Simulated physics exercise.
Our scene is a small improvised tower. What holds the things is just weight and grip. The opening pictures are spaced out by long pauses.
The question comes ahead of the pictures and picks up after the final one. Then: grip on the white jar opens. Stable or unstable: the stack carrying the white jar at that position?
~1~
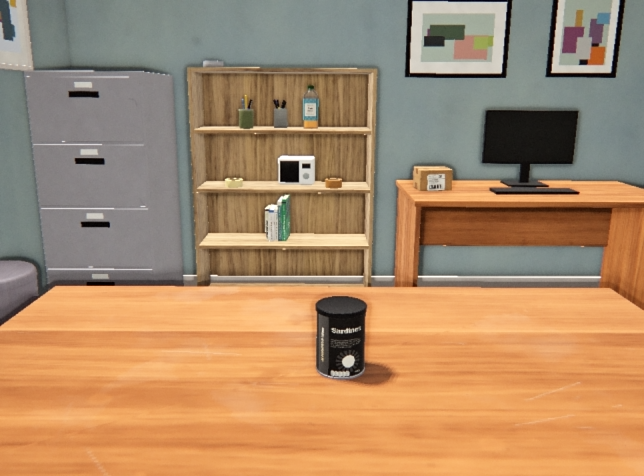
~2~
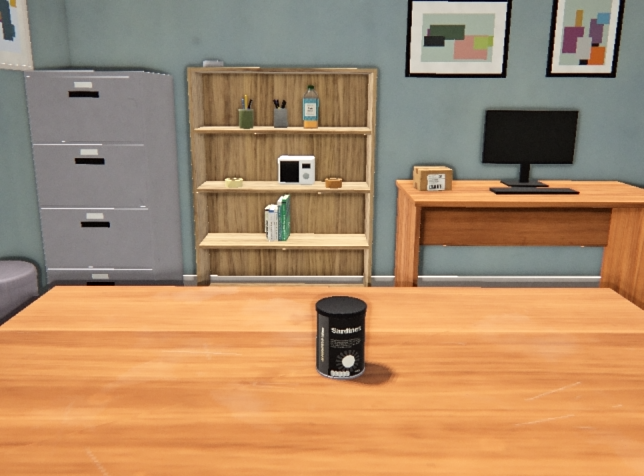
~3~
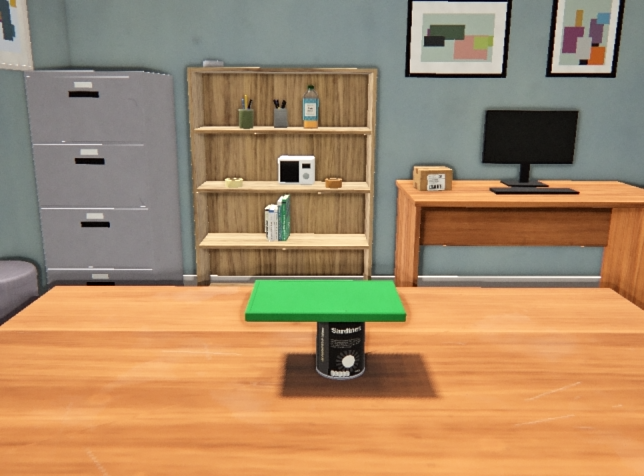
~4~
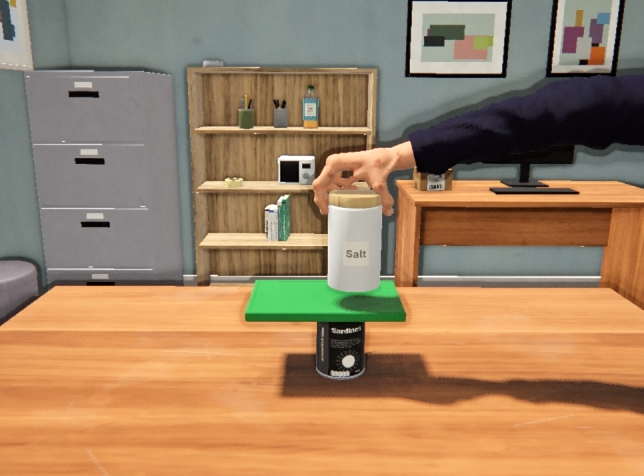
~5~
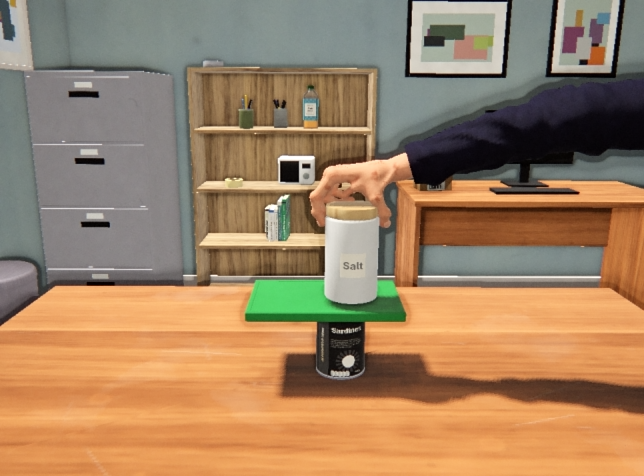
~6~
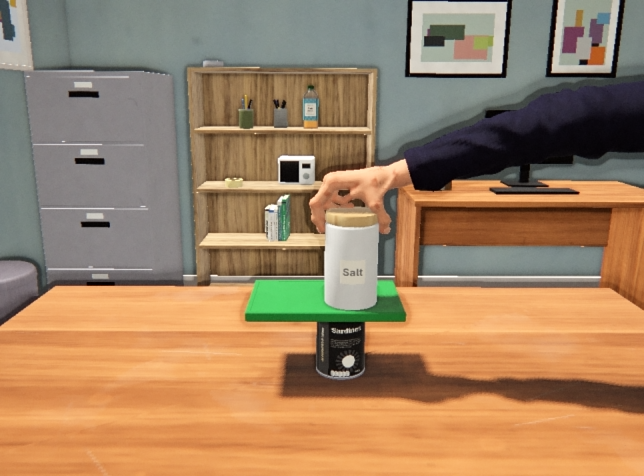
Stable.
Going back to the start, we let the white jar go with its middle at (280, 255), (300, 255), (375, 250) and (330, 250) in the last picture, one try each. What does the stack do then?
Try 1: Collapse; try 2: Collapse; try 3: Stable; try 4: Stable.
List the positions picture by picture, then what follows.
In the first picture, the last thing is not in view yet; black tin (341, 337).
In the second picture, the last thing is not in view yet; black tin (341, 337).
In the third picture, the last thing is not in view yet; black tin (341, 337).
The fourth picture shows on its way; white jar (355, 239); black tin (341, 337).
The fifth picture shows on its way; white jar (351, 251); black tin (341, 337).
The sixth picture shows set down, still held; white jar (351, 257); black tin (341, 337).
Then, 0.60 s past the last view, nothing moves.
Then, 1.40 s past the last view, white jar resting near (351, 258).
Finally, all 3 still in place. Final places as the last picture's camera would see them, white jar near (351, 258). The stack holds.
